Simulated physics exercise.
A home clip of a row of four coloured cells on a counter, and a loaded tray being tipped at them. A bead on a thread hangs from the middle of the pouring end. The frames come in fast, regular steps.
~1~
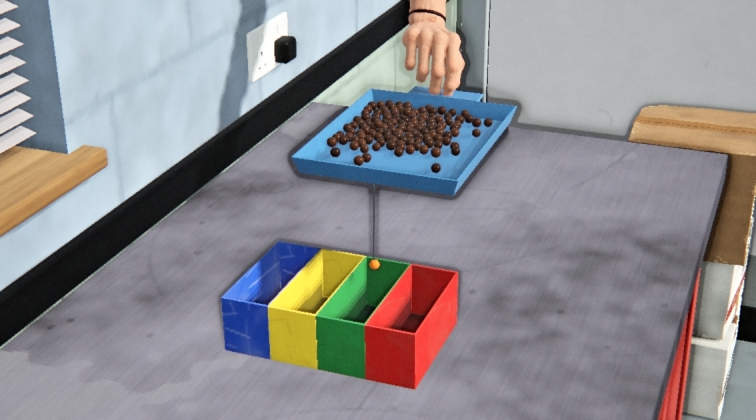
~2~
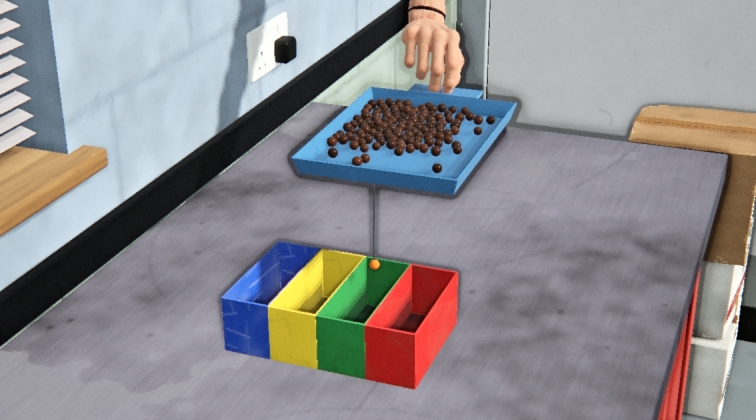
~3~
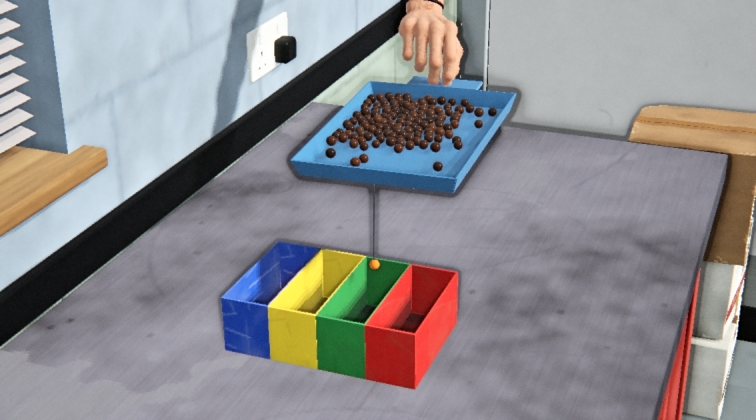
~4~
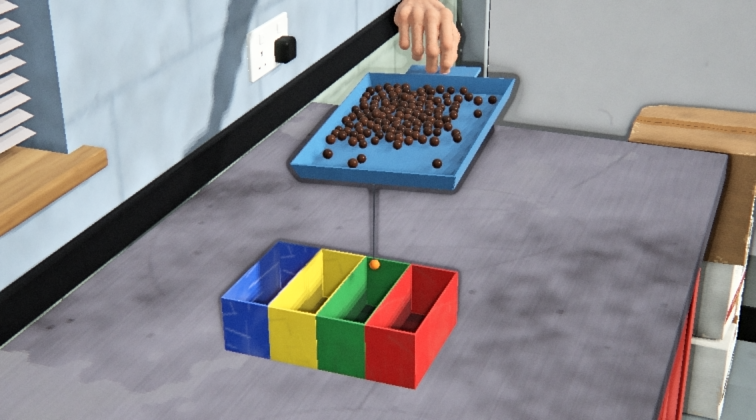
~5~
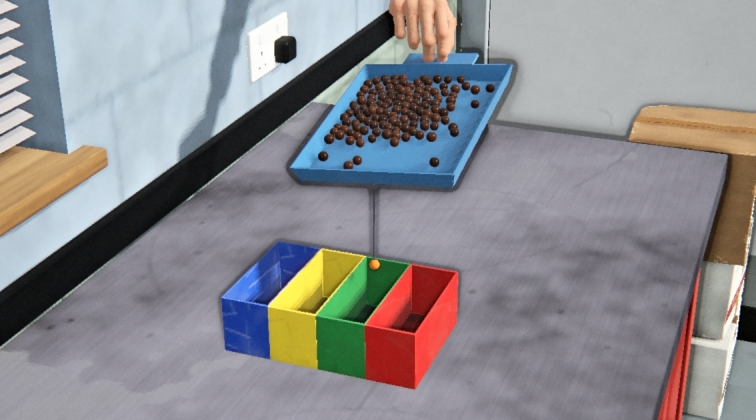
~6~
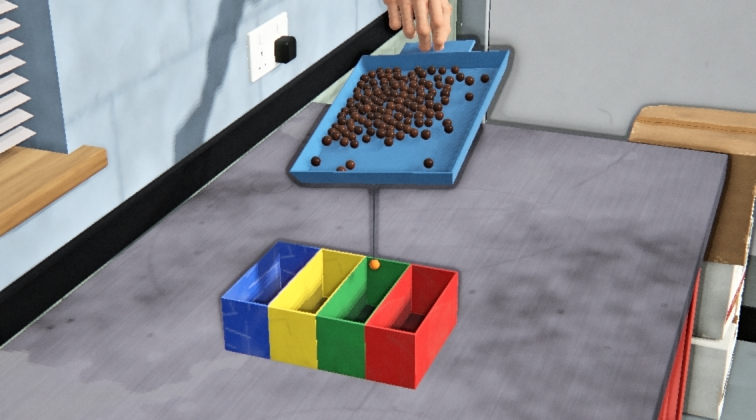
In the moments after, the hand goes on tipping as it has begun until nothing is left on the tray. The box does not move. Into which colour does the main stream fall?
The blue one ends fullest.
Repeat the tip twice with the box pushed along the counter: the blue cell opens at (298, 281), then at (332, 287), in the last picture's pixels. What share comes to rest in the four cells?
In turn 70 and 10 in a hundred.
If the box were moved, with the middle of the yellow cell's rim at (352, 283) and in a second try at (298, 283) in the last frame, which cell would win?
The first try: The blue one. The second: The yellow one.
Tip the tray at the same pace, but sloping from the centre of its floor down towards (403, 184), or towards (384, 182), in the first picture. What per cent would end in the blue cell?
About 0 and 0 per cent.
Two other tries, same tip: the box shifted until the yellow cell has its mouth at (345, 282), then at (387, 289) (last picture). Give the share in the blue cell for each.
The first gives 70 %, the second 10 %.
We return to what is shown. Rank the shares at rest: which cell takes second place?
Next in line is the yellow cell.
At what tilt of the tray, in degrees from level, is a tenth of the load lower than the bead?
Roughly 60°.
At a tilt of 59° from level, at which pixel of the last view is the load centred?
Near (321, 172).
Just after the last frame, tray tipped steeply; the larger part on the tray; about a tenth in the blue cell; about a tenth in the yellow cell; just a few in the green cell; about a tenth falling or outside the box.
A moment on, tray tipped right over; about a tenth on the tray; roughly half in the blue cell; roughly a third in the yellow cell; just a few in the green cell; about a tenth falling or outside the box.
Further on, tray tipped past a quarter turn; roughly two thirds in the blue cell; roughly a third in the yellow cell; just a few in the green cell; about a tenth falling or outside the box.
When it is over, tray tipped past a quarter turn; roughly two thirds in the blue cell; roughly a third in the yellow cell; just a few in the green cell; not one in the red cell; about a tenth outside the box.
